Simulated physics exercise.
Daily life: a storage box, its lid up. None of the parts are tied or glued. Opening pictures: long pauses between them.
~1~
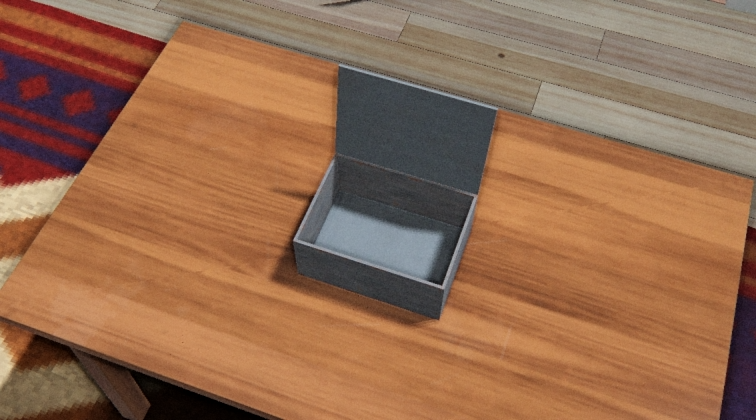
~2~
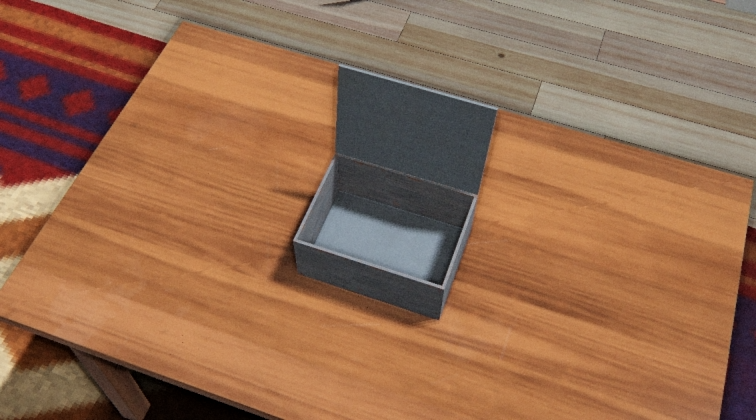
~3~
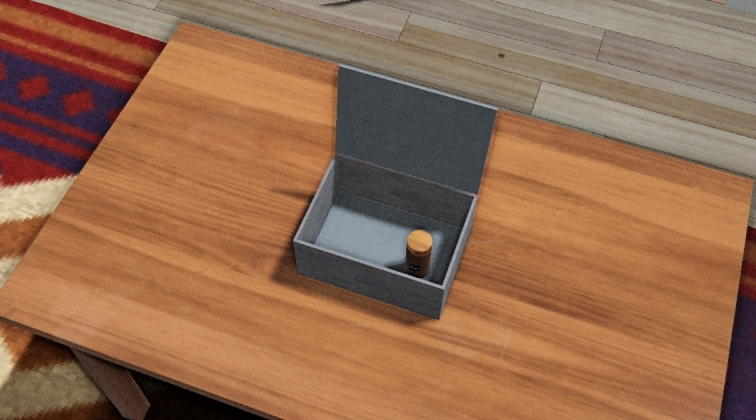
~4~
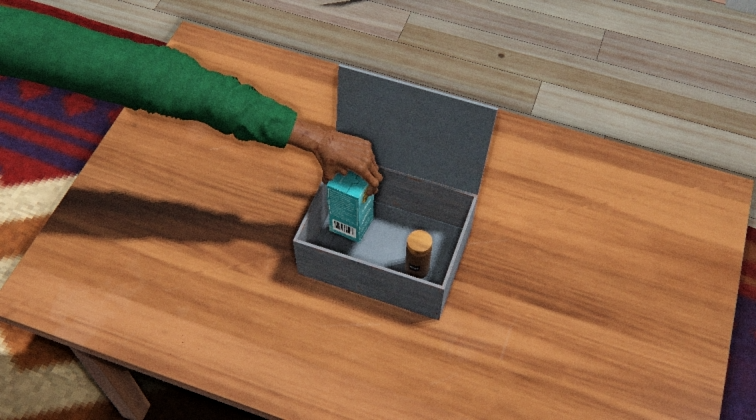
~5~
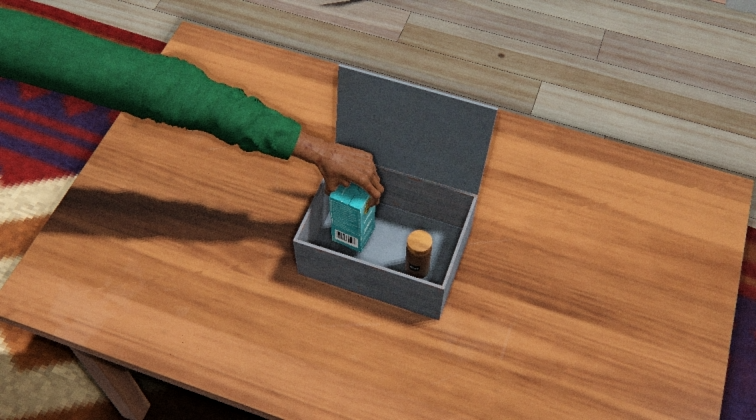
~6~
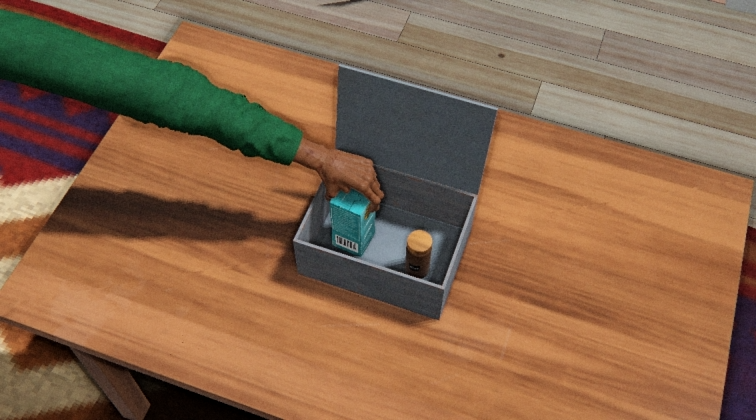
An open grey box gains a brown shaker, then a hand lowers in a turquoise carton.
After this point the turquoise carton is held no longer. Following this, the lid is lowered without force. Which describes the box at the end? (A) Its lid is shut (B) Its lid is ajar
B, its lid is ajar.
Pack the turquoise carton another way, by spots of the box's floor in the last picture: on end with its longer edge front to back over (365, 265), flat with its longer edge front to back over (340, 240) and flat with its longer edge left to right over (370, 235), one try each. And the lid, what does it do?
Lid, in order: Held open, fully down, fully down.
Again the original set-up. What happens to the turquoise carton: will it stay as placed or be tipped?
It keeps its pose.
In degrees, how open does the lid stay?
About 30°.
Then, 1.20 s past the last view, lid starting down.
Then, 1.60 s past the last view, lid 65° above the rim.
Then, 1.70 s past the last view, lid 53° above the rim.
Then, 1.90 s past the last view, lid 27° above the rim.
Finally, lid 28° above the rim; both still in place. Final places as the last picture's camera would see them, turquoise carton near (353, 219).
